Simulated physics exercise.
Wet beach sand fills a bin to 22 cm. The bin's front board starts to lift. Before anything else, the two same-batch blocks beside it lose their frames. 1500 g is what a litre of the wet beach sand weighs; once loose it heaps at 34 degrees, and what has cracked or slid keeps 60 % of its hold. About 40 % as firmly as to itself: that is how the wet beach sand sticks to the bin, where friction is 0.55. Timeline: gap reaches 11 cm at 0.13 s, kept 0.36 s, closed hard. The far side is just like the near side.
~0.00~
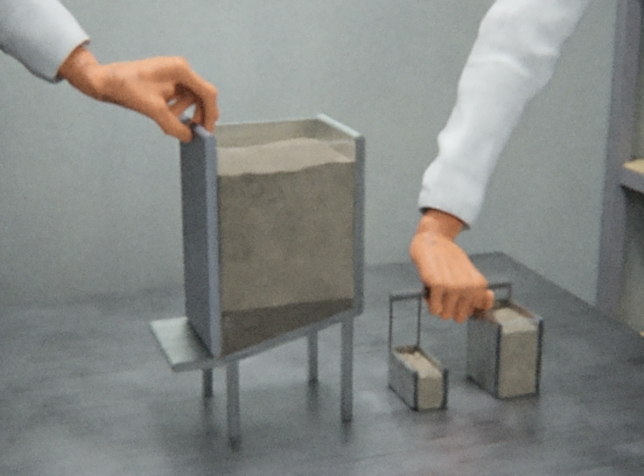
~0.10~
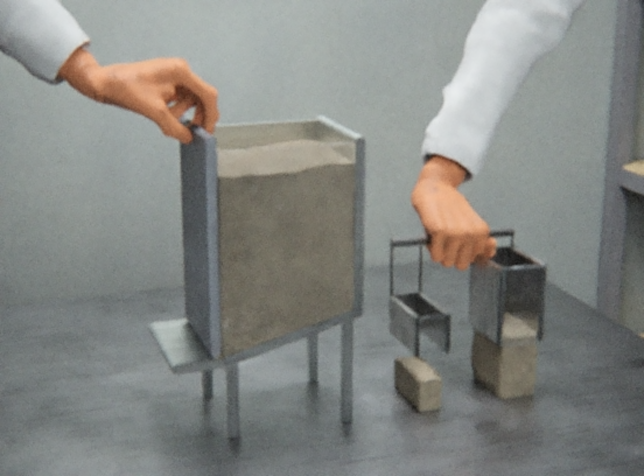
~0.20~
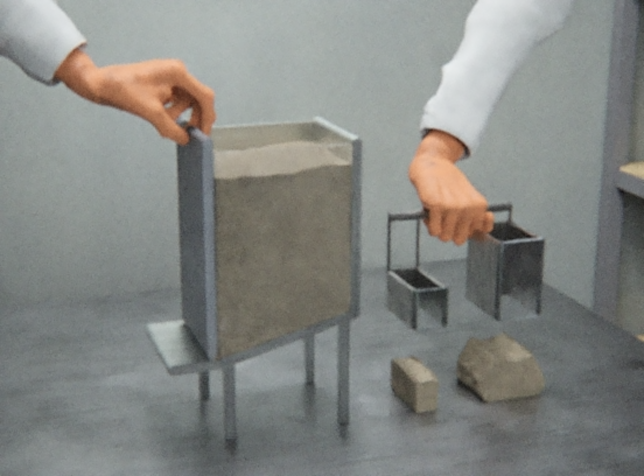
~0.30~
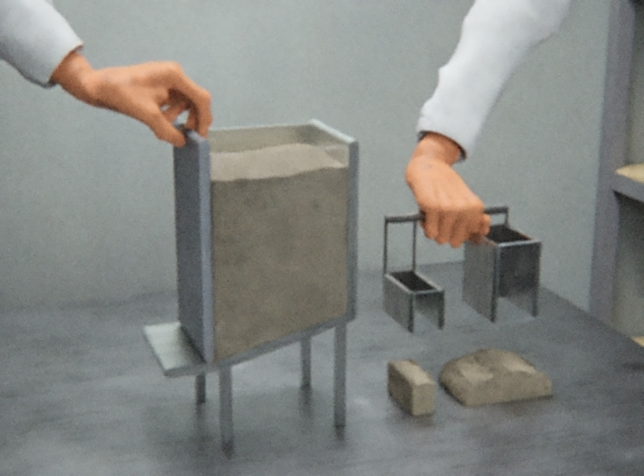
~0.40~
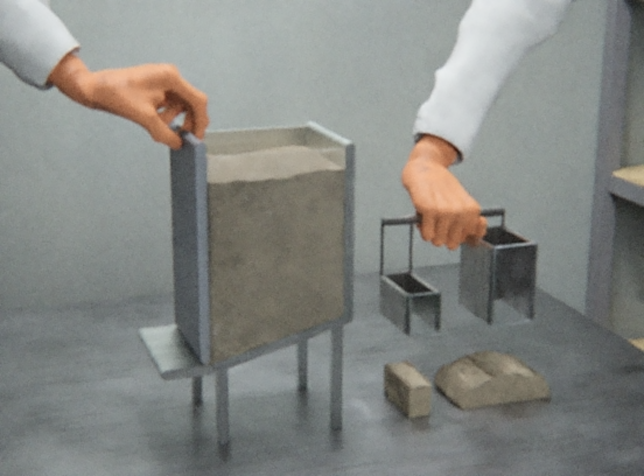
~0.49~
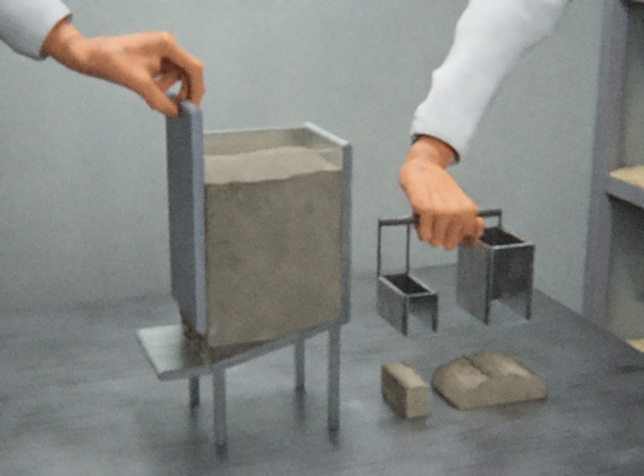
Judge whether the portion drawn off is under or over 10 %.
The answer is over.
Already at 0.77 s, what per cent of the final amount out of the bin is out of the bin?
Close to 40 in a hundred.
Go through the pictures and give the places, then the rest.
In the first frame, top of the hatch at (212, 141), not yet moved; crest of the wet beach sand at (333, 165); block heights 4.1 cm, 8.6 cm (left to right).
In the second frame, top of the hatch at (212, 142), not yet moved; crest of the wet beach sand at (333, 166); block heights 4.1 cm, 8.1 cm (left to right).
In the third frame, top of the hatch at (209, 144), not yet moved; crest of the wet beach sand at (330, 168); block heights 4.1 cm, 5.6 cm (left to right).
In the fourth frame, top of the hatch at (205, 146), not yet moved; crest of the wet beach sand at (327, 170); block heights 4.1 cm, 4.1 cm (left to right).
In the fifth frame, top of the hatch at (202, 148), not yet moved; crest of the wet beach sand at (323, 172); block heights 4.0 cm, 4.1 cm (left to right).
In the sixth frame, top of the hatch at (198, 115), moved 3.6 cm; crest of the wet beach sand at (320, 173); block heights 4.0 cm, 4.1 cm (left to right).
After 0.62 s, the hatch is 11 cm open and 0 % is out.
After 0.77 s, the hatch is 11 cm open and 8 % is out.
After 0.92 s, the hatch is 11 cm open and 16 % is out.
After 1.08 s, the hatch is 2.5 cm open and 21 % is out.
After 1.44 s, the hatch is shut and 22 % is out.
